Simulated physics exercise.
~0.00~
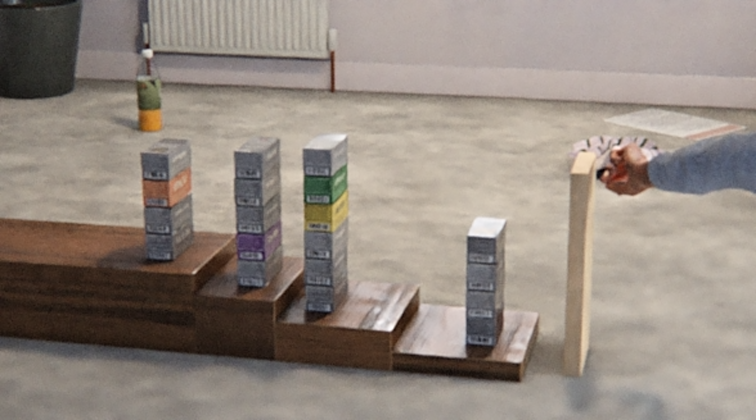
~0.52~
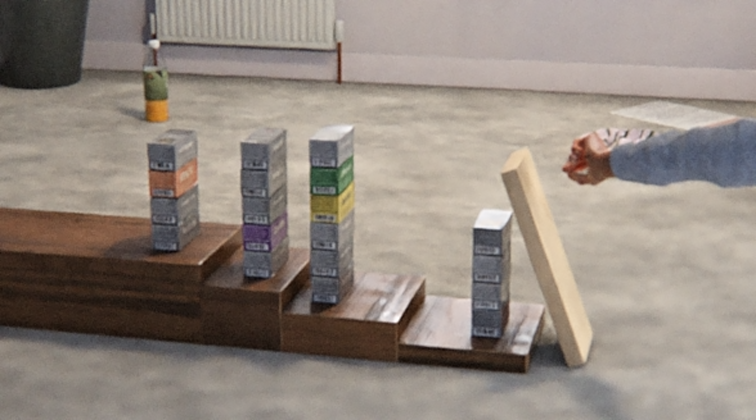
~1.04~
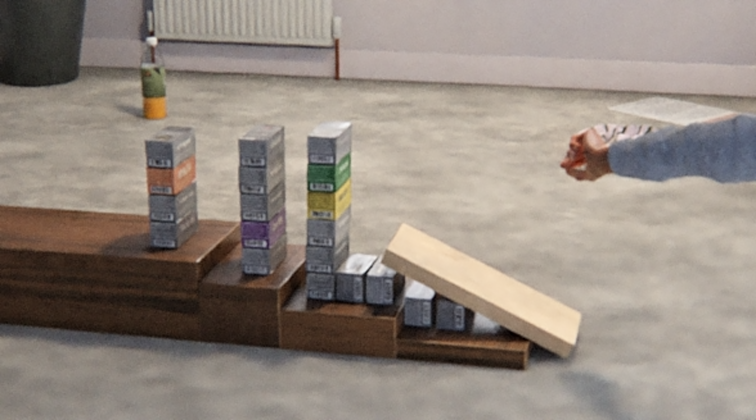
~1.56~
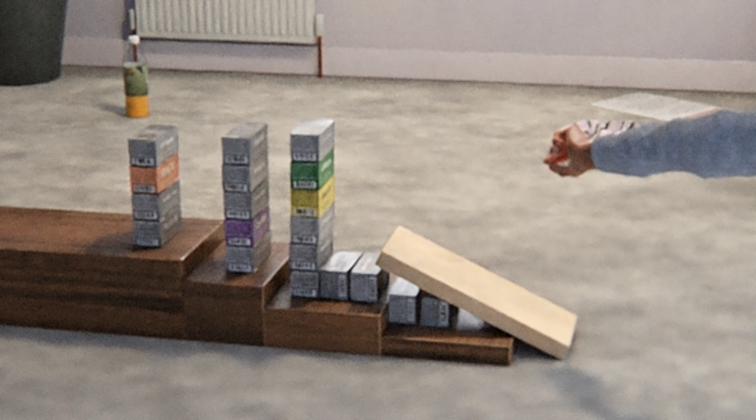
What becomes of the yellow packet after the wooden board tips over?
The yellow packet stays up in its column, which is still standing on its step when the board comes to rest on the fallen packets.
